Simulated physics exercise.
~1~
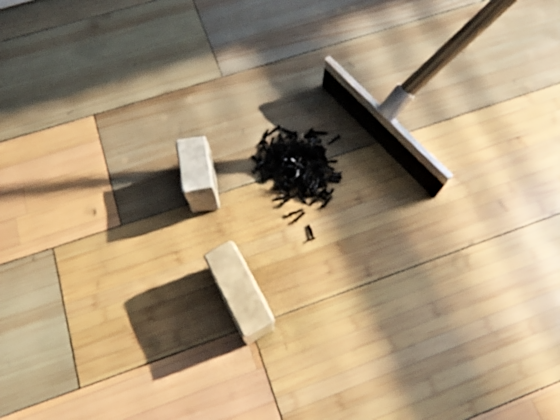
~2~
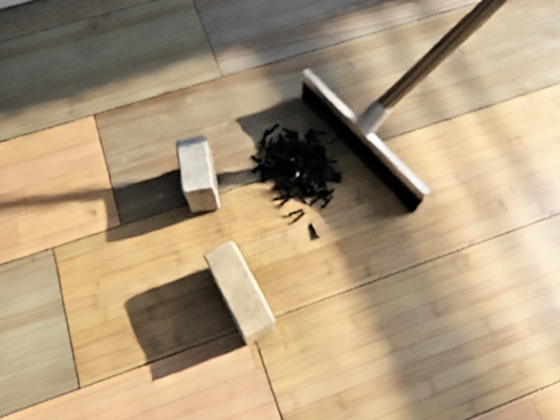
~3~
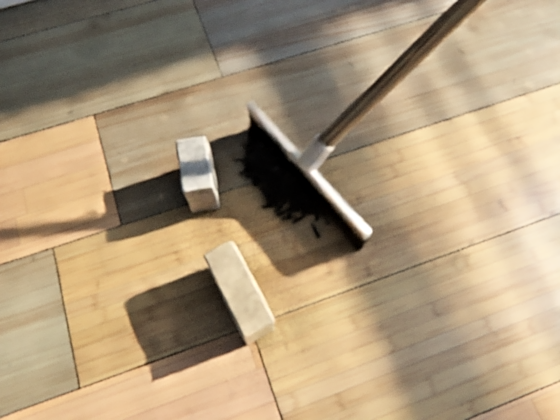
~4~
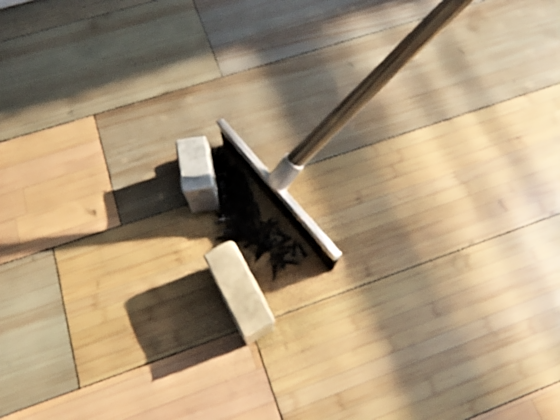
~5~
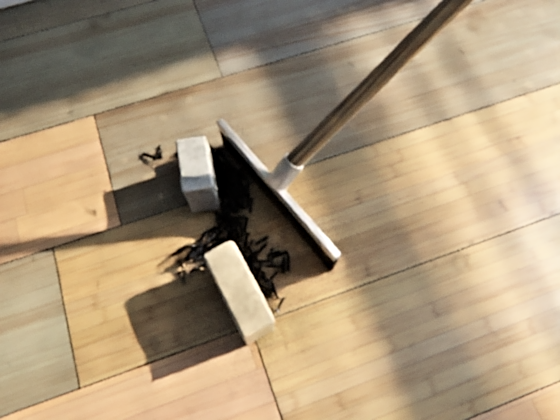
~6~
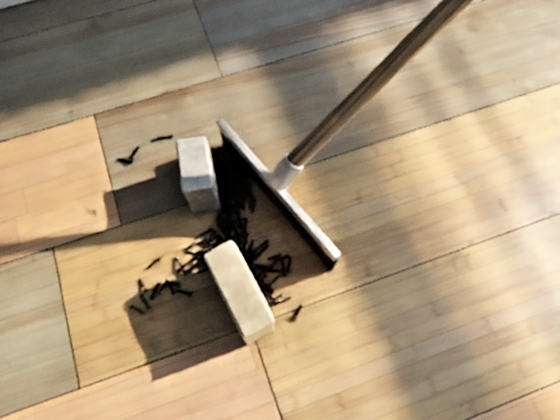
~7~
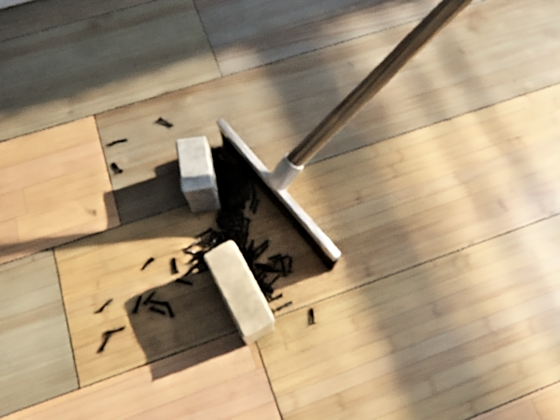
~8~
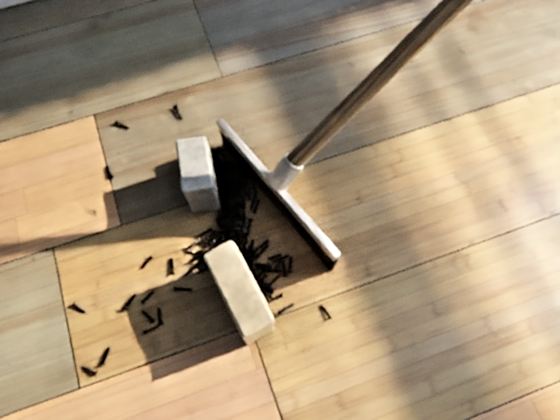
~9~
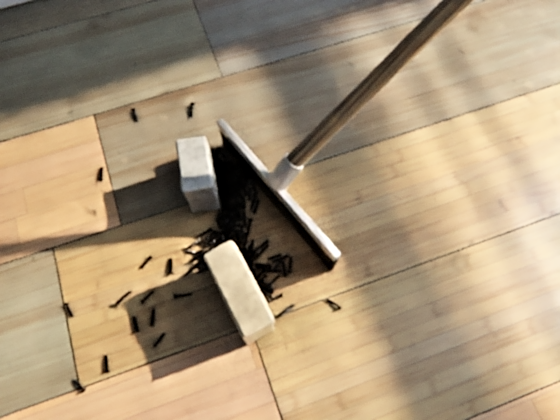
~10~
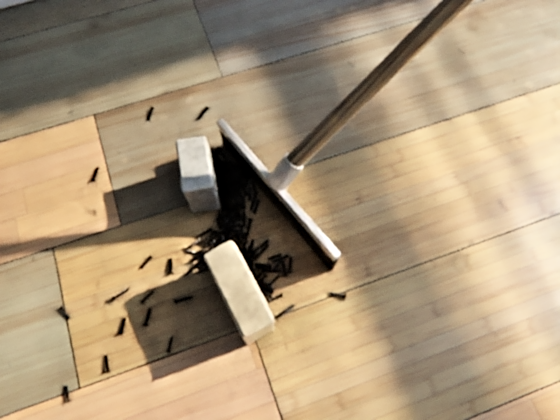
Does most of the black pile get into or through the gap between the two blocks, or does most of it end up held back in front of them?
Most of it ends up held back in front of the blocks. Only a modest share, neither a tiny trickle nor a large part, gets into the gap or out behind it.
